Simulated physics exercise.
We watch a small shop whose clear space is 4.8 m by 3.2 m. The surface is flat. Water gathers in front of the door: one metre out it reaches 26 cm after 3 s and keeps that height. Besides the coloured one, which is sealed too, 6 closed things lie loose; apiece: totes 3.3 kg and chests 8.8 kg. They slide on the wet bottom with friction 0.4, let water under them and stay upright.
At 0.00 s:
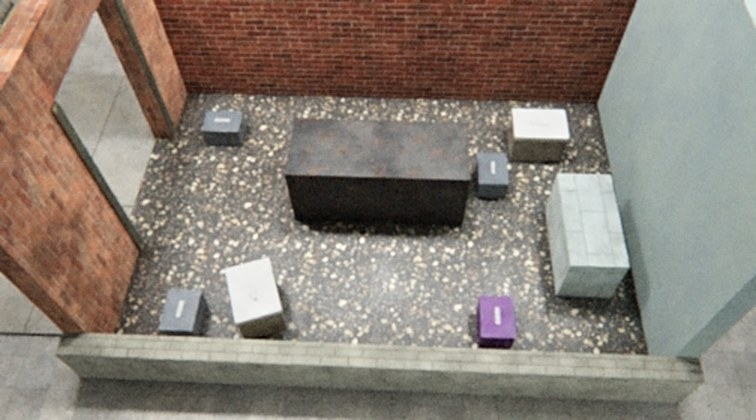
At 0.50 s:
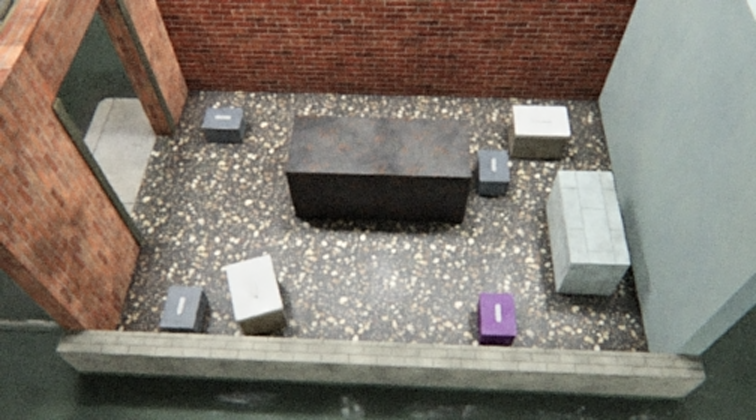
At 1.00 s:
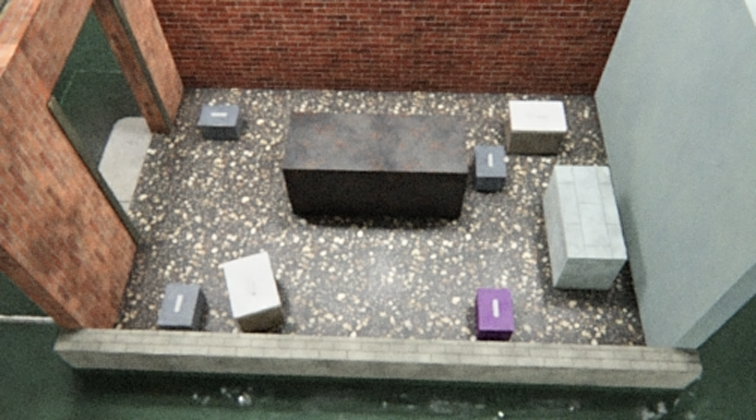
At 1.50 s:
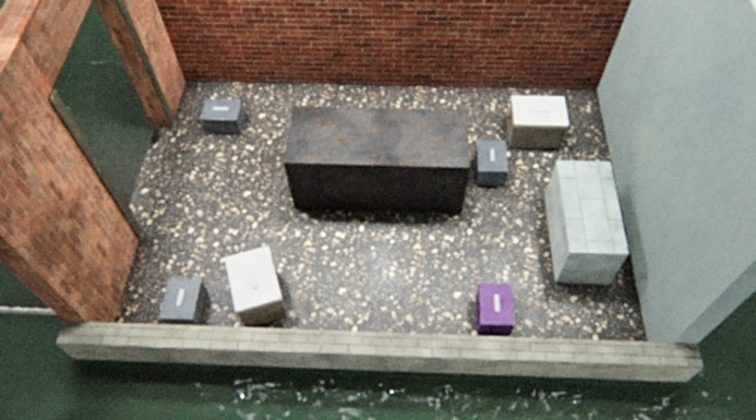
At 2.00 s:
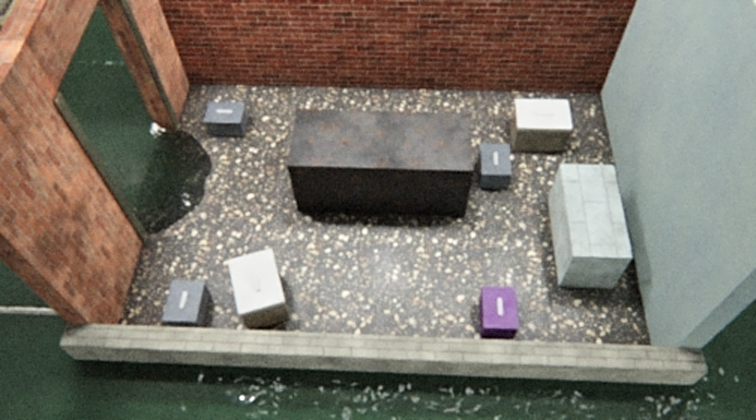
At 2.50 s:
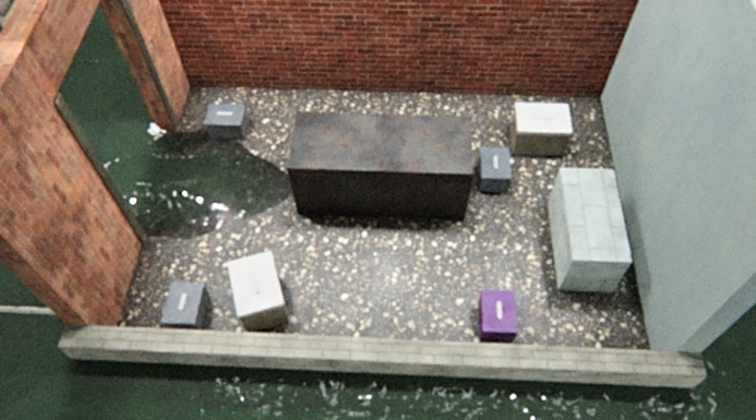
A large dark, rust-flecked block stands near the middle of a small walled room with a speckled floor, brick walls behind and at left, a pale wall at right, seen from high above. Three grey boxes, three pale ones and a purple one at front right sit around it. Dark green water spreads outside, then enters through the left doorway toward the block; the boxes stay put as the view jitters slightly.
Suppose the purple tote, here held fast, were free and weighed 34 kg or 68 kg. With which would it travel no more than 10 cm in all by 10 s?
Verdict: The lower weight is enough.
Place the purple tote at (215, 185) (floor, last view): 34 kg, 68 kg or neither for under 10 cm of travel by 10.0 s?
Only the larger holds.
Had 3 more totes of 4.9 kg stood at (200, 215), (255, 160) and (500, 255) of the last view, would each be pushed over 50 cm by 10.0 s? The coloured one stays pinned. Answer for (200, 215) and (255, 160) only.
In turn: Over, past it.
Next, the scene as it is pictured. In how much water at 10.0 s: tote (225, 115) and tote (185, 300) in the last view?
Roughly 14 and 10 cm.
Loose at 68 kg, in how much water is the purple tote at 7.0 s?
About 9 cm.
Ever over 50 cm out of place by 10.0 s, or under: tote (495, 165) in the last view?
It is under.
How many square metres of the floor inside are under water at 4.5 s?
About 9.0 m2.
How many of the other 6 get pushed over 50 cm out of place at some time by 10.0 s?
That makes 5.
After 3.5 s the purple tote would be 0 cm from its start with 34 kg and 0 cm from its start with 68 kg; 0 cm of water round it then.
After 4.5 s the purple tote would be 0 cm from its start with 34 kg and 0 cm from its start with 68 kg; 2 cm of water round it then.
After 7.0 s the purple tote would be 0 cm from its start with 34 kg and 0 cm from its start with 68 kg; 9 cm of water round it then.
After 10.0 s the purple tote would be 0 cm from its start with 34 kg and 0 cm from its start with 68 kg; 17 cm of water round it then.
